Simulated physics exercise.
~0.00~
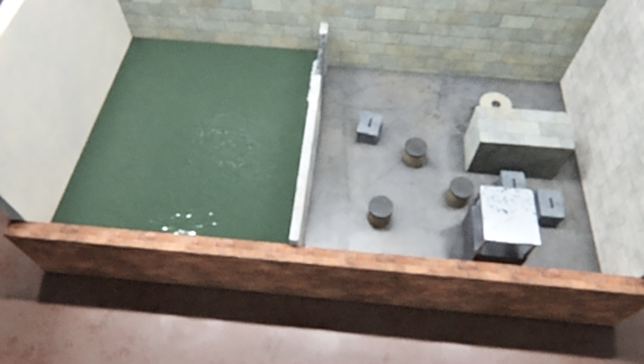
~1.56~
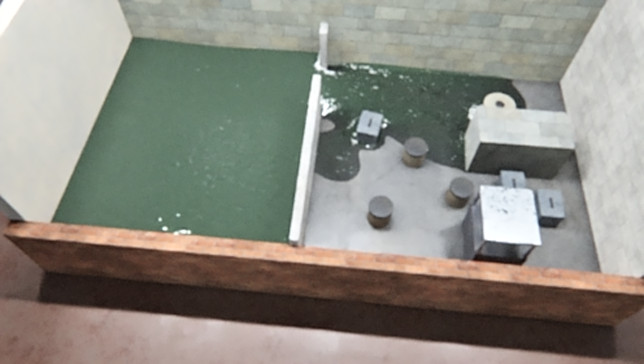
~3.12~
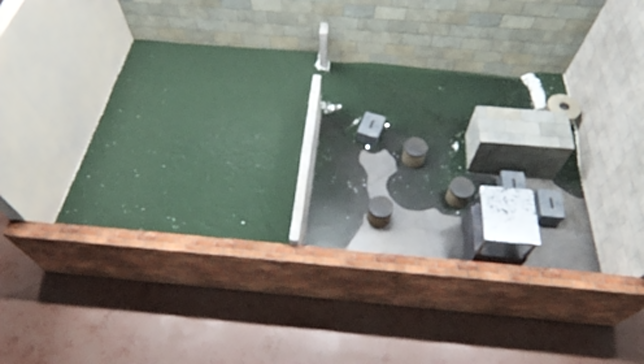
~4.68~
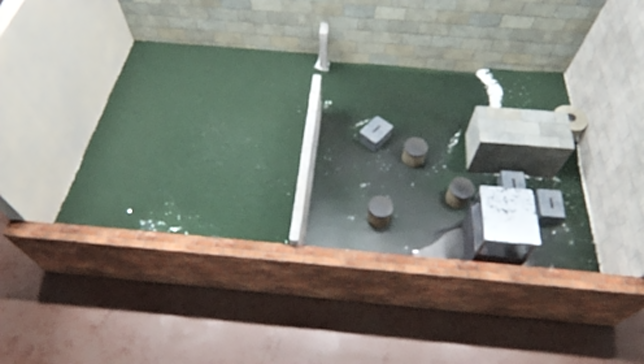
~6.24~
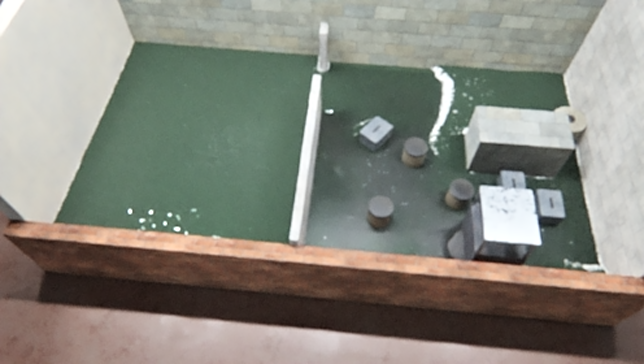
Two adjoining rooms with pale walls and a reddish-brown front wall are seen from above, green water filling the left one behind a thin white divider. The right room has a bare grey floor with a large grey block, a white-topped box, small grey boxes, dark round tubs and a cream ring near the back right. Water pours through an opening at the divider's far end and spreads along the back. It then runs forward around the objects, carrying the ring right, behind the block. Finally, green water covers the right floor, the ring floats by the right wall, and the other objects stay near their places.
